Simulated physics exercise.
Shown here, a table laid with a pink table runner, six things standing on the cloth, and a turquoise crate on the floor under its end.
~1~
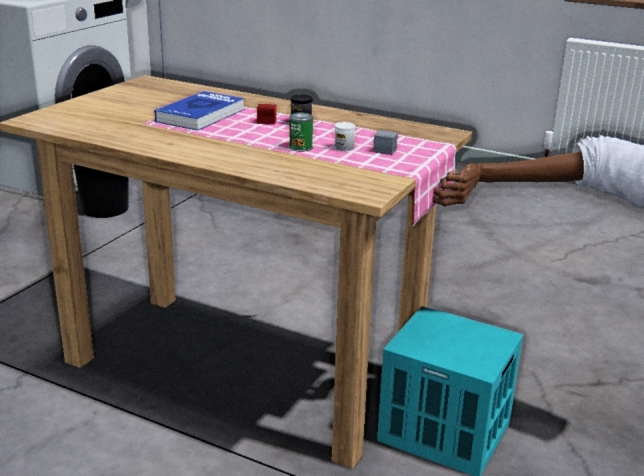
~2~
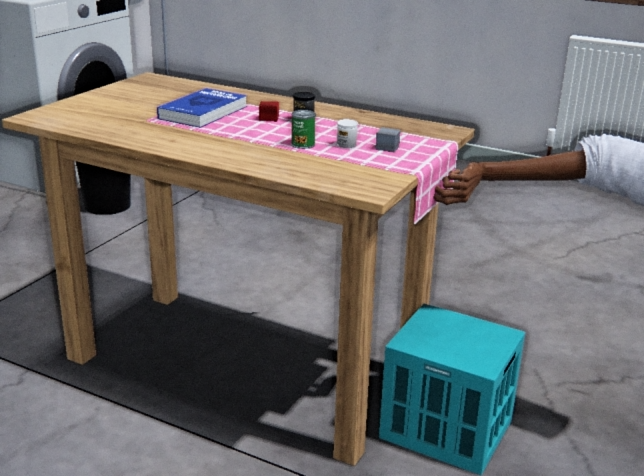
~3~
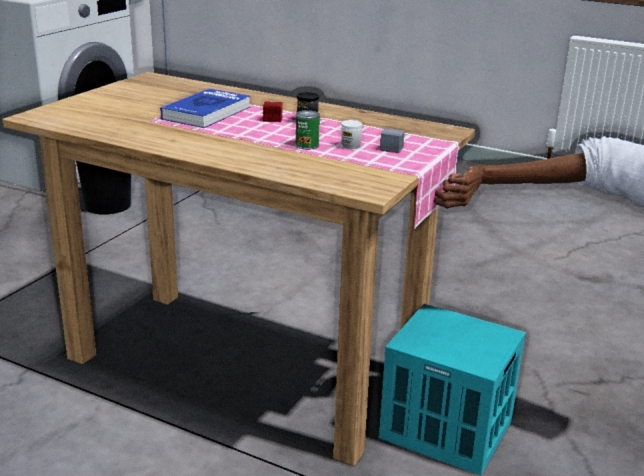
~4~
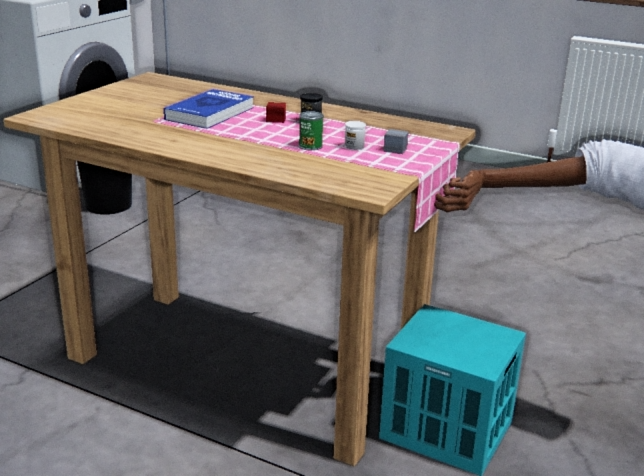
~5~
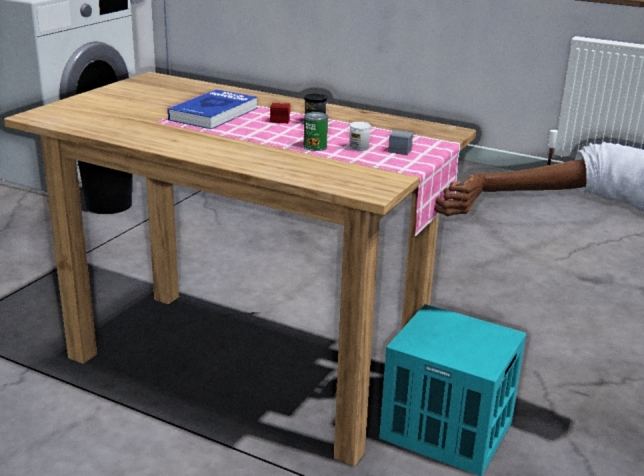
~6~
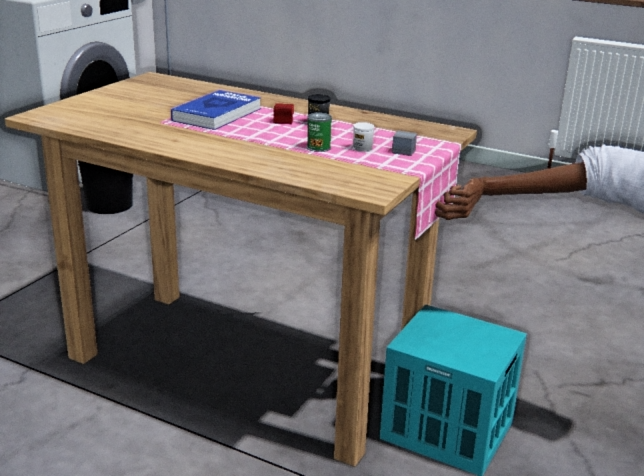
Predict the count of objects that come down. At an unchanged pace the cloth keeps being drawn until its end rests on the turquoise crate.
Count: Three.
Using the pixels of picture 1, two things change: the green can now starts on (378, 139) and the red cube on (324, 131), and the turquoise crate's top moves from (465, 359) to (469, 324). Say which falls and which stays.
The green can drops off; the red cube remains up.
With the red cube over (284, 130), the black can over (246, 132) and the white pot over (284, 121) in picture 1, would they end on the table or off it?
Note - red cube retained, black can retained, white pot retained.
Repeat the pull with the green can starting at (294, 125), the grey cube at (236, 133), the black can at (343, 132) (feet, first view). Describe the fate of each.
Green can kept, grey cube kept, black can dropped.
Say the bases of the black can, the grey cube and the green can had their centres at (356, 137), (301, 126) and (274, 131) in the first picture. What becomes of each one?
Outcome: Black can is gone; grey cube keeps its perch; green can keeps its perch.
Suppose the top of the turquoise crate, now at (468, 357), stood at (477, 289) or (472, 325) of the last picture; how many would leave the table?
Then 1 and 2.
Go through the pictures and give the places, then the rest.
Hem (412, 226); grey cube (386, 134); white pot (345, 125); green can (301, 116); black can (302, 98); red cube (267, 106); top of the crate (465, 359), in the first picture.
Hem (414, 224); grey cube (388, 131), in the second picture.
Hem (415, 228); white pot (352, 123), in the third picture.
Hem (415, 232); green can (311, 115); top of the crate (468, 357), in the fourth picture.
Hem (415, 236); black can (316, 97), in the fifth picture.
Hem (415, 239); grey cube (405, 134); white pot (364, 126); green can (320, 116); black can (319, 97); red cube (284, 106), in the sixth picture.
Soon after, hem near (432, 292); grey cube and white pot gone.
Then, hem on the crate; grey cube, white pot and green can gone.
At rest, hem on the crate; grey cube, white pot and green can gone. It carries off three.
